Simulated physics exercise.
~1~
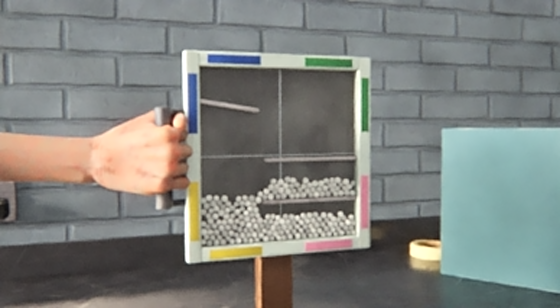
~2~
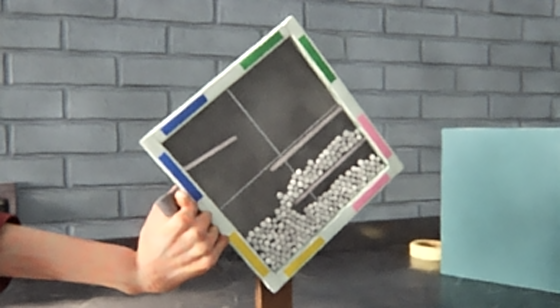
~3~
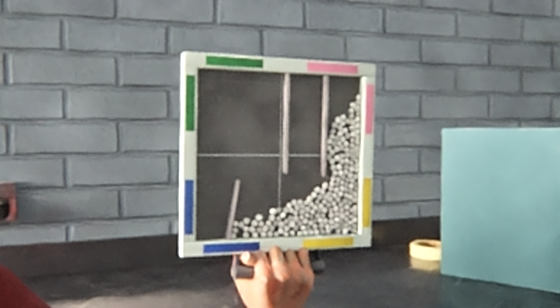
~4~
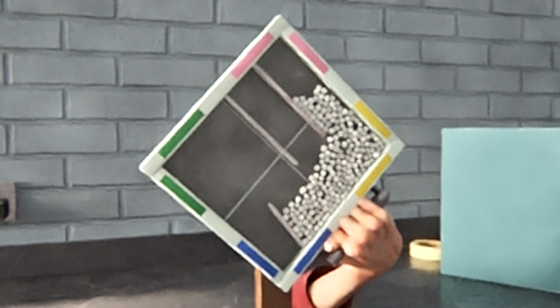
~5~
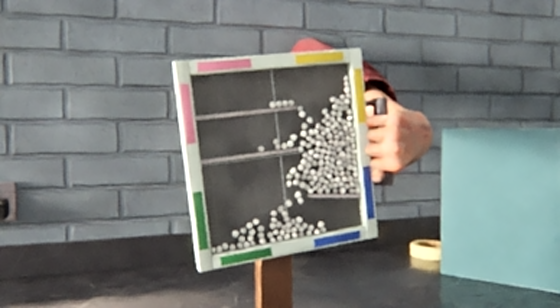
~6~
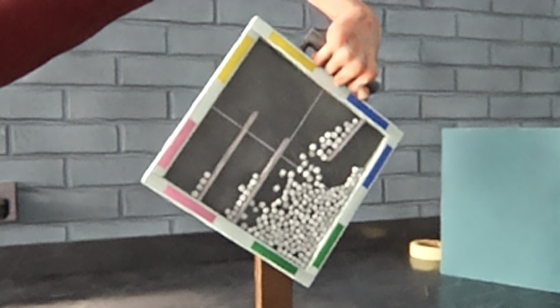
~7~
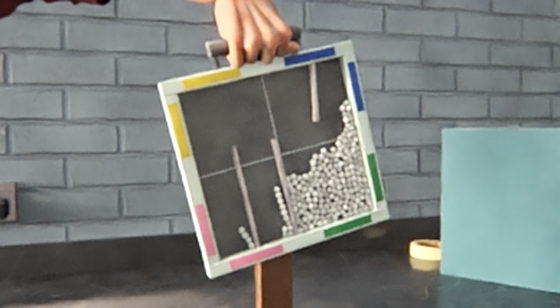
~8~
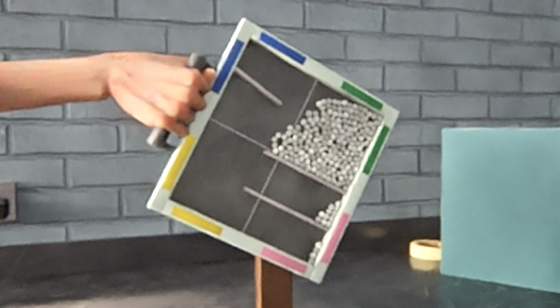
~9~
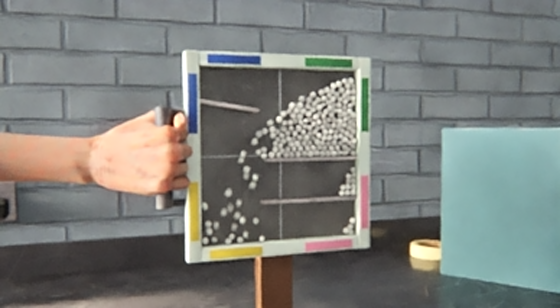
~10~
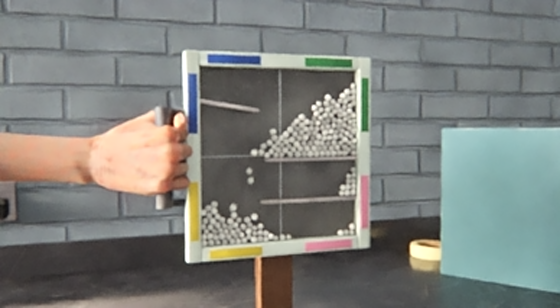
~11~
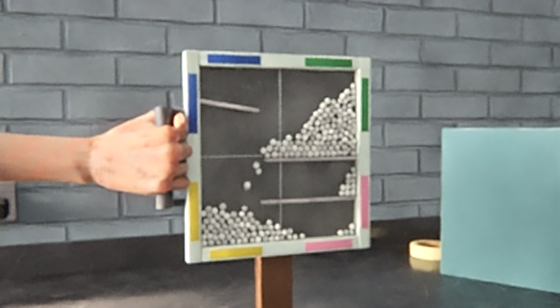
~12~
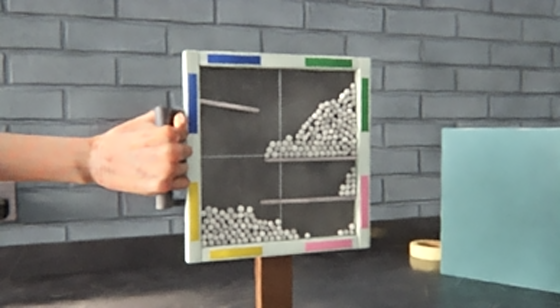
On a dark tabletop before a grey brick wall, a hand grips the handle at the left of a square, windowed box whose small pale beads lie low in the yellow and pink quarters. The hand swings the handle down and under, turning the box counterclockwise as the beads slide into a steep heap at the right. It carries the handle up the right side, and beads spill past the inner ledges. Passing over the top, the hand returns to the left and stops. Beads trickle down into the yellow corner, then settle, with a large heap on green's ledge, a lower pile in yellow, a few in pink and blue looking empty.
